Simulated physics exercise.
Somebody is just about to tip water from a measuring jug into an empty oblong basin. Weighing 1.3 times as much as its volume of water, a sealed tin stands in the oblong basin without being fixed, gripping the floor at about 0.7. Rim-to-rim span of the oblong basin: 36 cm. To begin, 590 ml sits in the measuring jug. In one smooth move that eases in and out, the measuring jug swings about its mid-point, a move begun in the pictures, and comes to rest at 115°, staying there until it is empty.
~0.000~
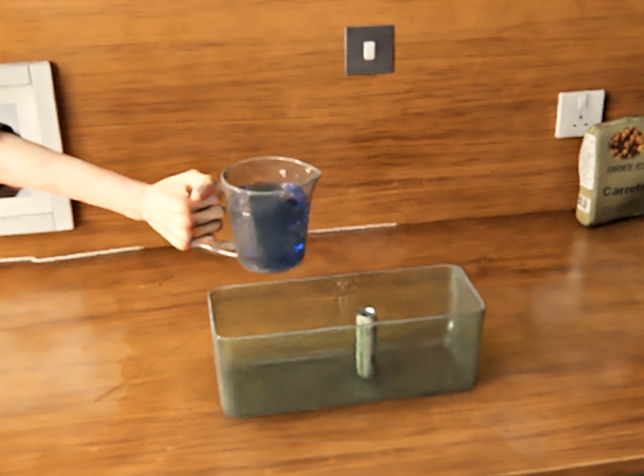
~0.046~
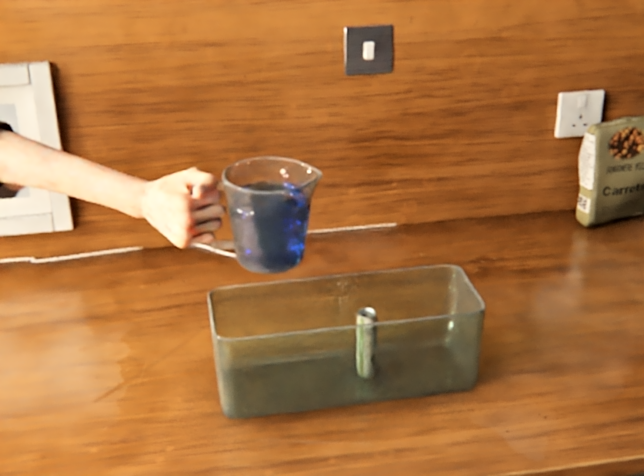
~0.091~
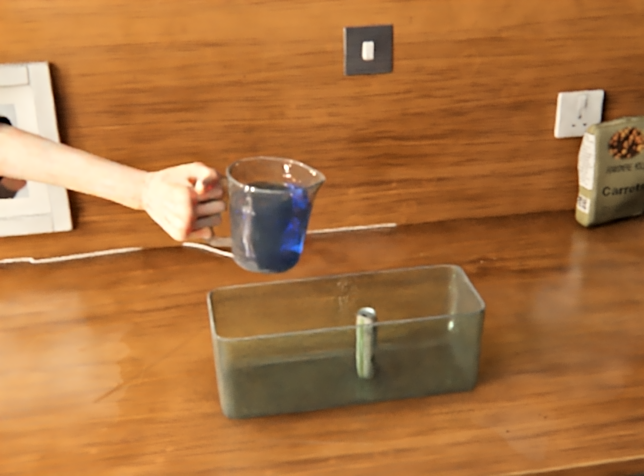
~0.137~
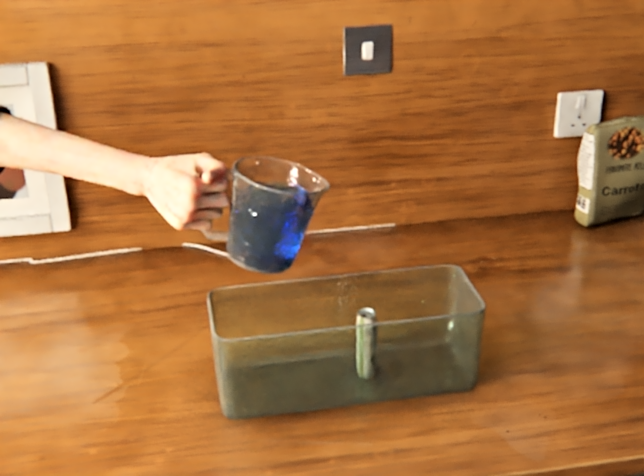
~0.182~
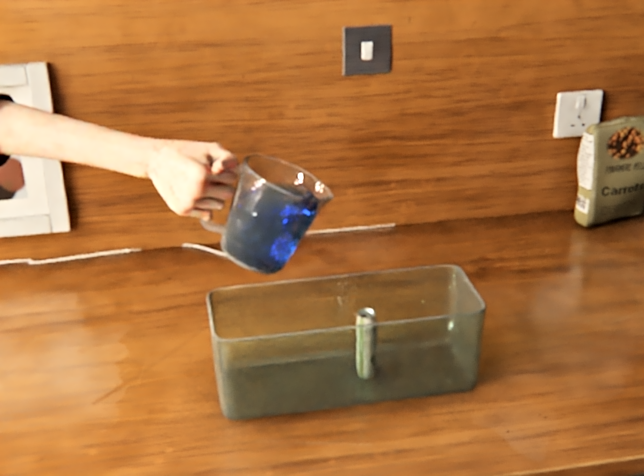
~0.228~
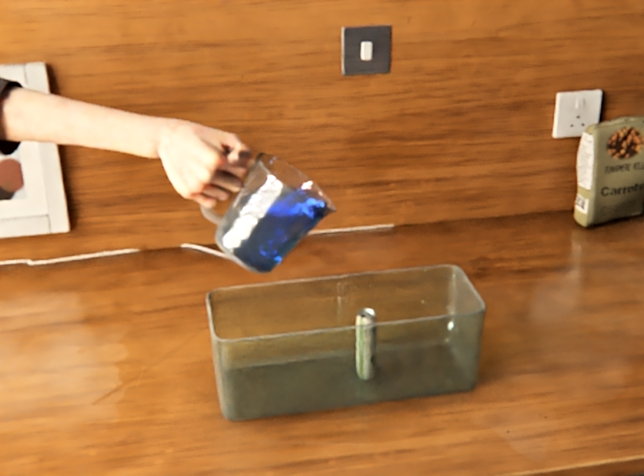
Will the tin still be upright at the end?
Tipped over.
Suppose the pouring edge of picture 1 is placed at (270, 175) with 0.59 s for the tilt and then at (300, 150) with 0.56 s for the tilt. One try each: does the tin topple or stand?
First it stays on its base; then it tips over.
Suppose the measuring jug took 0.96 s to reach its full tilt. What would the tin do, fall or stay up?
The tin tips over.
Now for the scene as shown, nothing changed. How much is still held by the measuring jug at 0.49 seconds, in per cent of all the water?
Some 46 per cent.
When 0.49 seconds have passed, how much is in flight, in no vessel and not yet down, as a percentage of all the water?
Around 30 in a hundred.
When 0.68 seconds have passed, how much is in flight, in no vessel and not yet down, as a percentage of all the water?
Estimate: About 7 in a hundred.
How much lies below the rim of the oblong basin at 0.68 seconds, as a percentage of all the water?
Looks like about 88 % of the whole amount.
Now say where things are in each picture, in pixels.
Tilt 0°; pouring edge (320, 172); surface from (228, 198) to (307, 191); the oblong basin's rim runs from (212, 315) to (472, 288); the tin's top is at (367, 316), in the first picture.
Tilt 2°; pouring edge (321, 173); surface from (229, 198) to (308, 192), in the second picture.
Tilt 7°; pouring edge (325, 177); surface from (230, 196) to (310, 193), in the third picture.
Tilt 15°; pouring edge (330, 184); surface from (234, 197) to (313, 194), in the fourth picture.
Tilt 25°; pouring edge (334, 194); surface from (233, 203) to (319, 195), in the fifth picture.
Tilt 37°; pouring edge (336, 208); surface from (228, 213) to (328, 200), in the sixth picture.
By 0.49 s the tilt is 107° and 45 per cent is still to pour; the tin stands where it began.
By 0.68 s the tilt is 115° and 4 per cent is still to pour; the tin stands 3 cm from where it began.
By 0.87 s the tilt is 115° and 0 per cent is still to pour; the tin lies on its side.
By 1.09 s the tilt is 115° and 0 per cent is still to pour; the tin lies on its side.
At rest the tin lies on its side.
